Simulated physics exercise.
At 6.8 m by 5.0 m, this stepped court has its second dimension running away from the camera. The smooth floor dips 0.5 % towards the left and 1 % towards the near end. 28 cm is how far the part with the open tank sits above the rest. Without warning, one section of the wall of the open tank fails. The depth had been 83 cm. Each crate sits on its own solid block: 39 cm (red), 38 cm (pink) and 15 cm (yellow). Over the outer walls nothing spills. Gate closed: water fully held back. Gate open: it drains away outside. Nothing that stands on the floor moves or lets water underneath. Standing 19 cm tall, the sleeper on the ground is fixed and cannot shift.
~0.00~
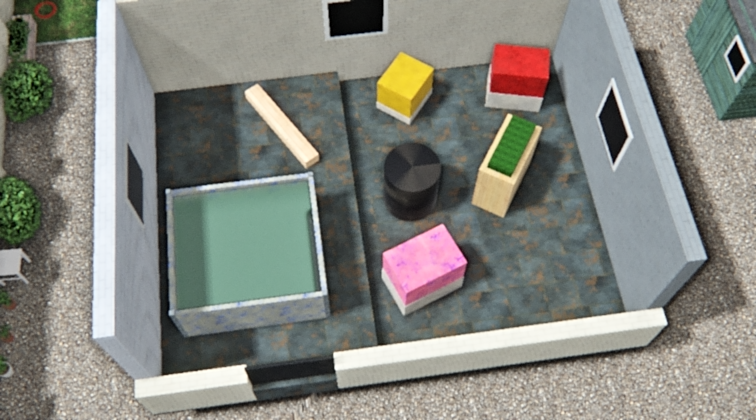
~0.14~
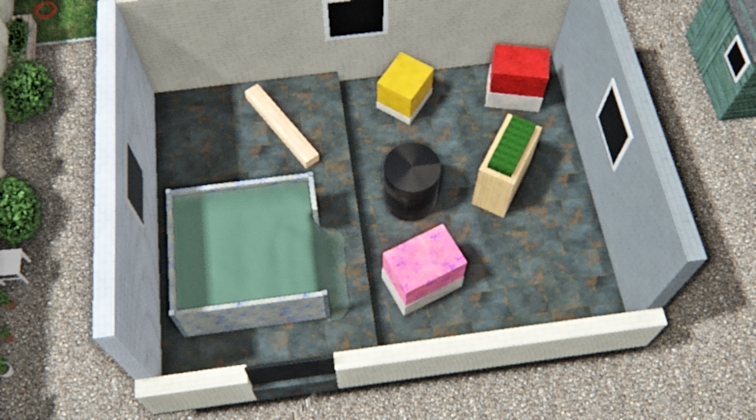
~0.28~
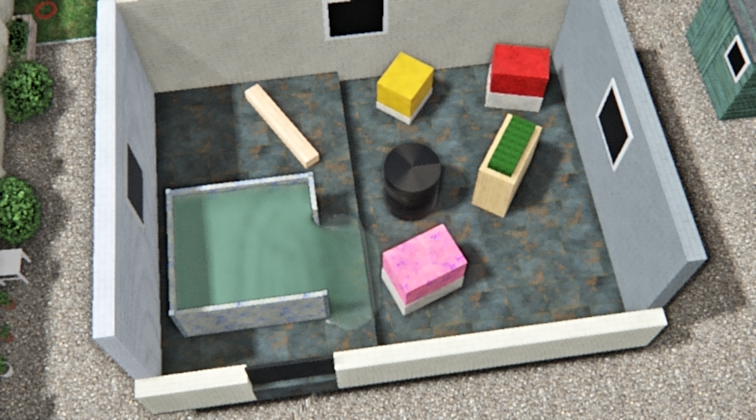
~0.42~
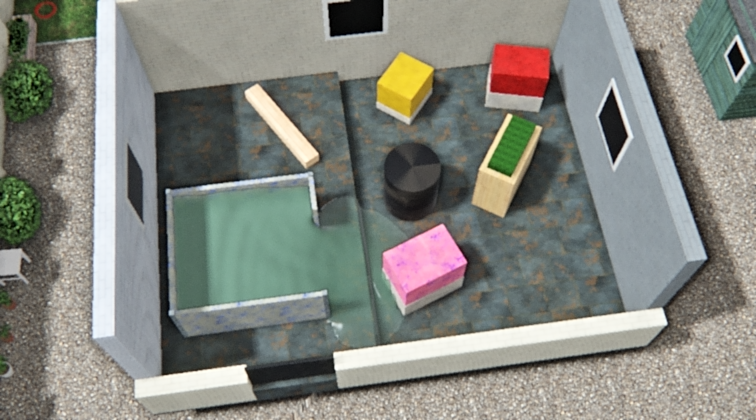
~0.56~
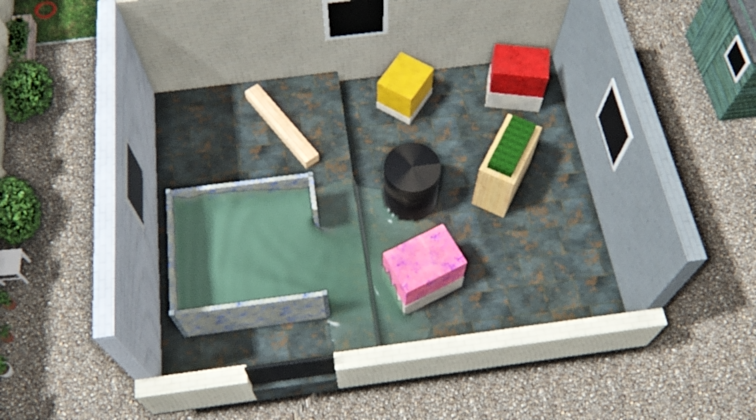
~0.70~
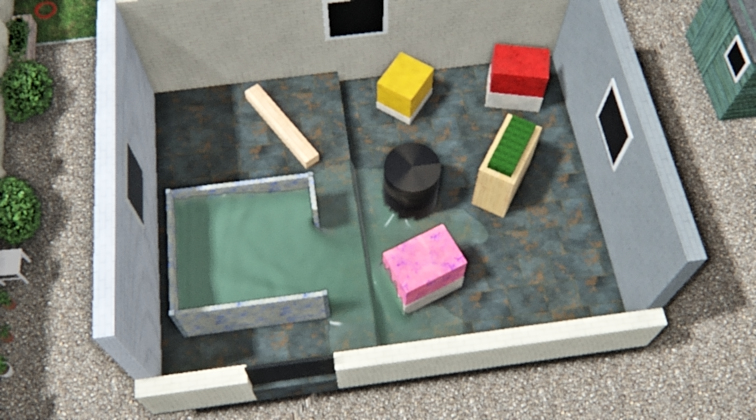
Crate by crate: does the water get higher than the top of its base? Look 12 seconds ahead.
The red crate is not reached; the pink crate is reached; the yellow crate is reached.
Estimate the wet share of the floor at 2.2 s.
About 50 per cent.
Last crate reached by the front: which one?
The red crate.
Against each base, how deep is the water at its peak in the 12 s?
Max (cm) - red: 27; pink: 65; yellow: 27.
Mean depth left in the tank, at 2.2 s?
35 cm.
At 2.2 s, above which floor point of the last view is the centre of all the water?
Centre: Approx. (366, 269) px.
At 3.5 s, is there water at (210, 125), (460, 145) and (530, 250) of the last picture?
Going through the three points: Not yet touched, then awash, then awash.
After 1.4 s water covers 30 % of the floor and is deepest (66 cm) near (380, 291); red plinth not reached, pink plinth reached, yellow plinth reached.
After 2.2 s water covers 50 % of the floor and is deepest (52 cm) near (603, 272); red plinth reached, pink plinth reached, yellow plinth reached.
After 3.5 s water covers 65 % of the floor and is deepest (33 cm) near (539, 304); red plinth reached, pink plinth reached, yellow plinth reached.
After 7.0 s water covers 70 % of the floor and is deepest (24 cm) near (572, 161); red plinth reached, pink plinth reached, yellow plinth reached.
After 12.0 s water covers 70 % of the floor and is deepest (24 cm) near (391, 360); highest at the red plinth 27 cm, highest at the pink plinth 65 cm, highest at the yellow plinth 27 cm.
